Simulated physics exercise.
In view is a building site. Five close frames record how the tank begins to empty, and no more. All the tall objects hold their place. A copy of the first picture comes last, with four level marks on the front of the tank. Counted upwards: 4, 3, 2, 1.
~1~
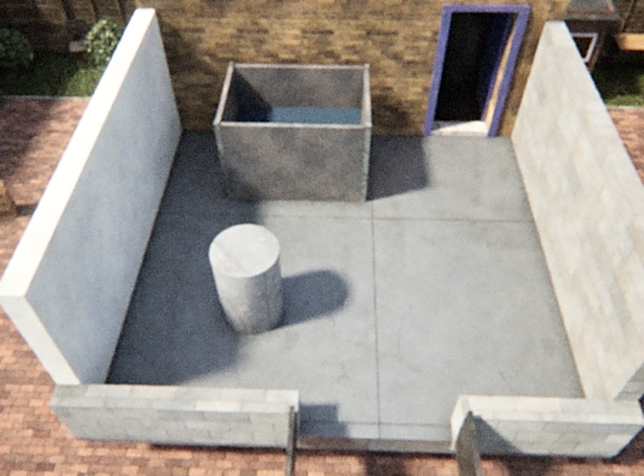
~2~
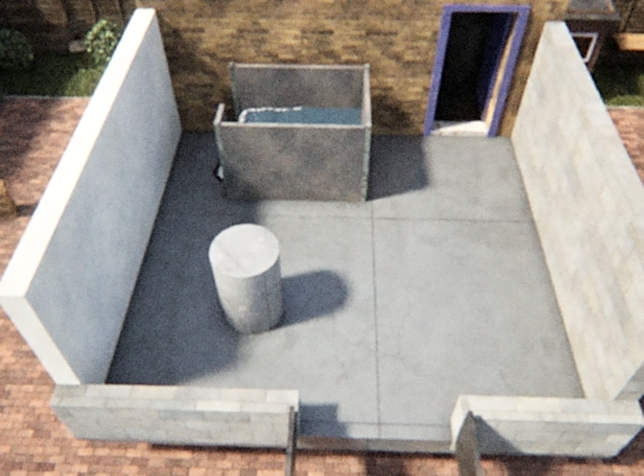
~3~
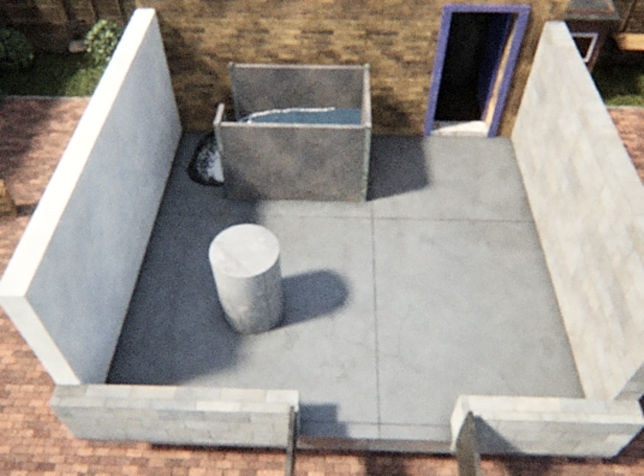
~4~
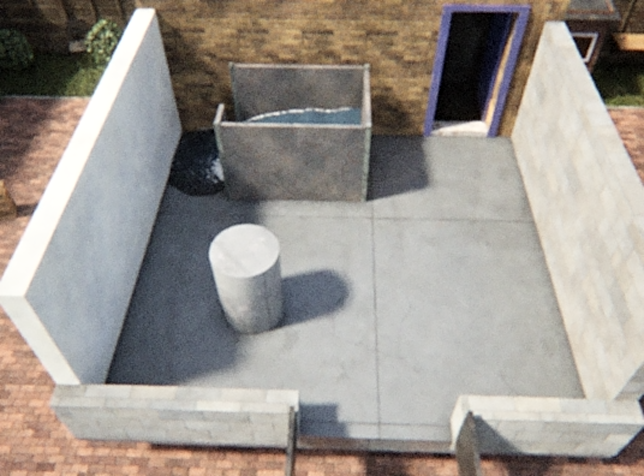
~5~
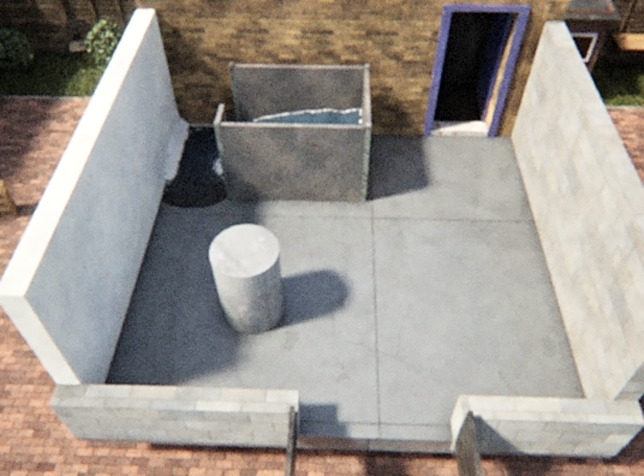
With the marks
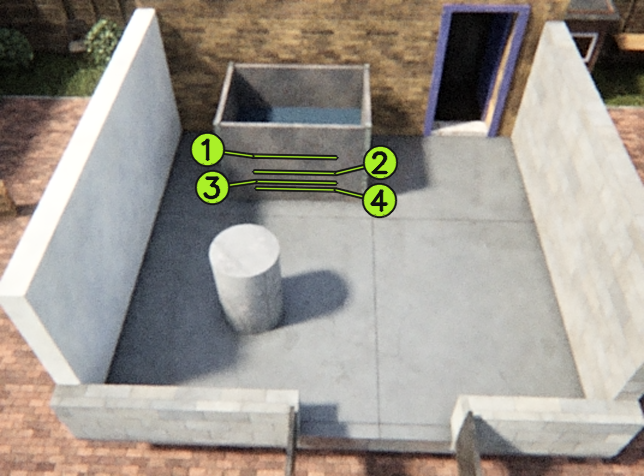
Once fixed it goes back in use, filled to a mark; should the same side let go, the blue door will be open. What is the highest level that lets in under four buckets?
1 is the one.
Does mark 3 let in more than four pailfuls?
No, that is safe.
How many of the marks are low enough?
All four.
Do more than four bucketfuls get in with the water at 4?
No, not at all.
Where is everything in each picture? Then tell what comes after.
Water in the tank at rest, its middle at (298, 135); foot of the blue doorway at (458, 136); open gate at (379, 391), in the first frame.
Water covers 1 % of the ground, its front hidden from here, in the second frame.
Front seen at (197, 177), 3 % of the ground wet, in the third frame.
Front seen at (170, 171), 6 % of the ground wet, in the fourth frame.
Front seen at (163, 193), 7 % of the ground wet, in the fifth frame.
On the marked copy, 1 at (294, 156); 2 at (295, 172); 3 at (295, 182); 4 at (295, 189); from the bottom up 4, 3, 2, 1.
With 1, a splash gets over, under a bucket.
With 2, nothing gets over.
With 3, nothing gets over.
With 4, nothing gets over.
